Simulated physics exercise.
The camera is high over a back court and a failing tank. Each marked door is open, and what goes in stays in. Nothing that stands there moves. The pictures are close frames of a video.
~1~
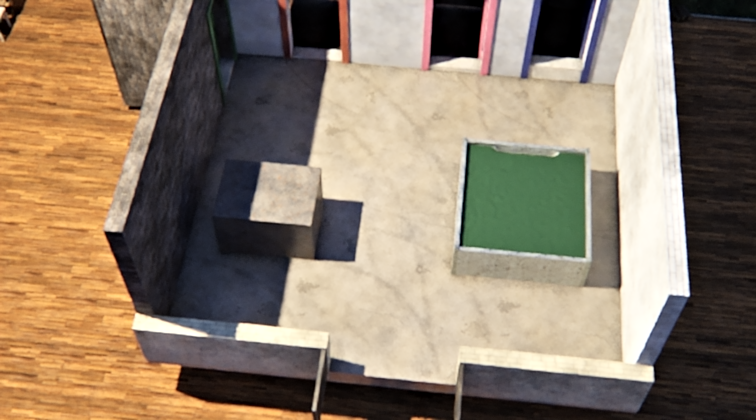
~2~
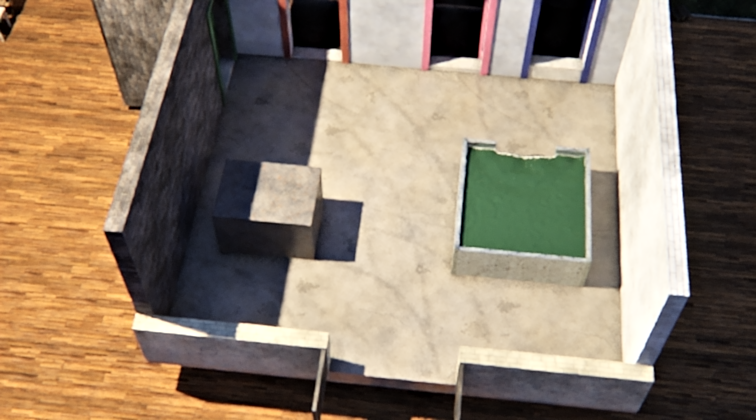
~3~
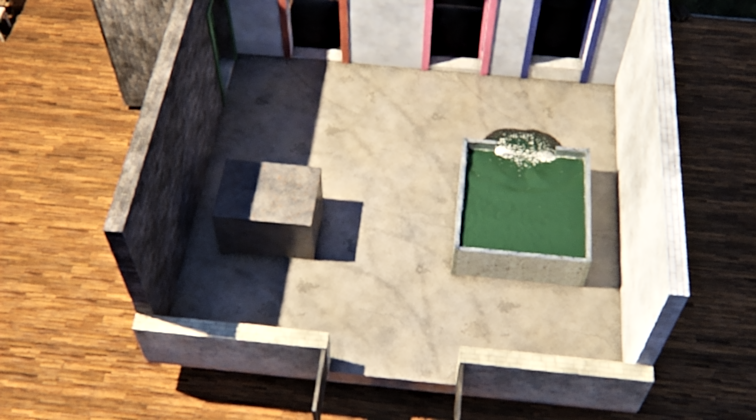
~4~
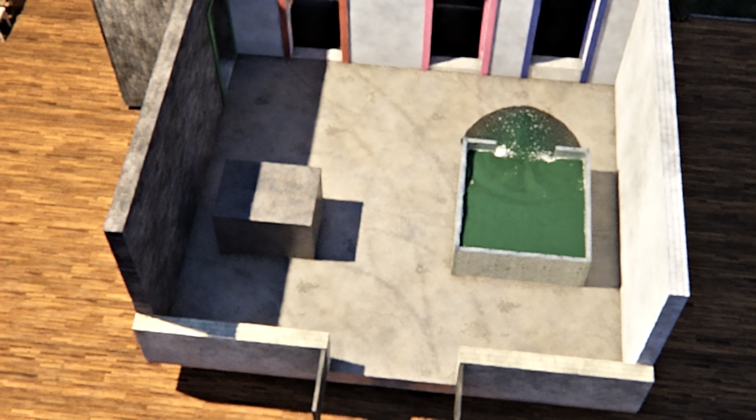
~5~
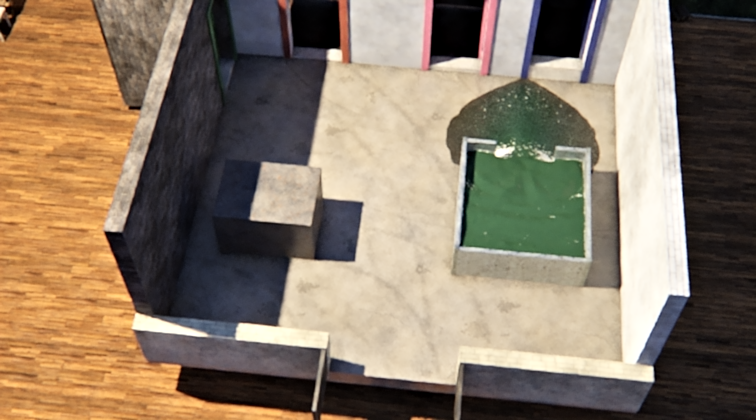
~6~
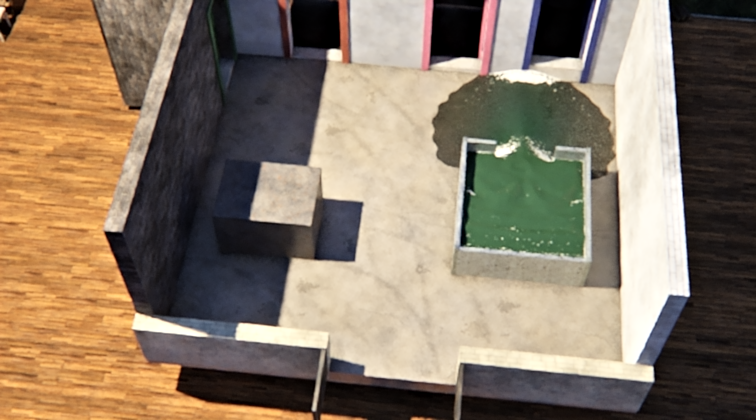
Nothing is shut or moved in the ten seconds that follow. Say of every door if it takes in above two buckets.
One by one: The red door stays under that; the green door takes more than that; the pink door takes more than that; the blue door stays under that.
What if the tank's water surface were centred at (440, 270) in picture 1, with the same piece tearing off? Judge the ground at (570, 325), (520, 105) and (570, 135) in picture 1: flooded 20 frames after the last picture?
As listed: Dry, wet, under water.
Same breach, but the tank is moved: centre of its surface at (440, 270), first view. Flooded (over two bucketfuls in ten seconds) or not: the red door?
The red door goes over.
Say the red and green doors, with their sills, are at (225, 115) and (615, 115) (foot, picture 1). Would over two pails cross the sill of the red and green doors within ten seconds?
In short: Red door goes over; green door lets more in.
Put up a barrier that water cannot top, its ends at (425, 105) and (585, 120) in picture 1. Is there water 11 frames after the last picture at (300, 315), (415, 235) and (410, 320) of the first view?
One after the other: No water, free of water, no water.
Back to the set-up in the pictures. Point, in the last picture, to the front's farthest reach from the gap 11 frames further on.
Close to (288, 60).
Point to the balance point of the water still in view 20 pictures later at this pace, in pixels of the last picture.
Roughly at (502, 168).
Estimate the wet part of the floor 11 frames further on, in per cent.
Near 25 in a hundred.
A moment on, water covers 20 % of the floor; the red door not reached, the green door not reached, the pink door under two buckets in, the blue door wet at the sill, nothing in.
Next, water covers 25 % of the floor; the red door wet at the sill, nothing in, the green door not reached, the pink door over two buckets in, the blue door wet at the sill, nothing in.
Then, water covers 45 % of the floor; the red door wet at the sill, nothing in, the green door under two buckets in, the pink door over two buckets in, the blue door under two buckets in.
Later, water covers 65 % of the floor; the red door under two buckets in, the green door far over two buckets in, the pink door far over two buckets in, the blue door under two buckets in.
In the end, water covers 95 % of the floor; the red door under two buckets in, the green door far over two buckets in, the pink door far over two buckets in, the blue door under two buckets in.
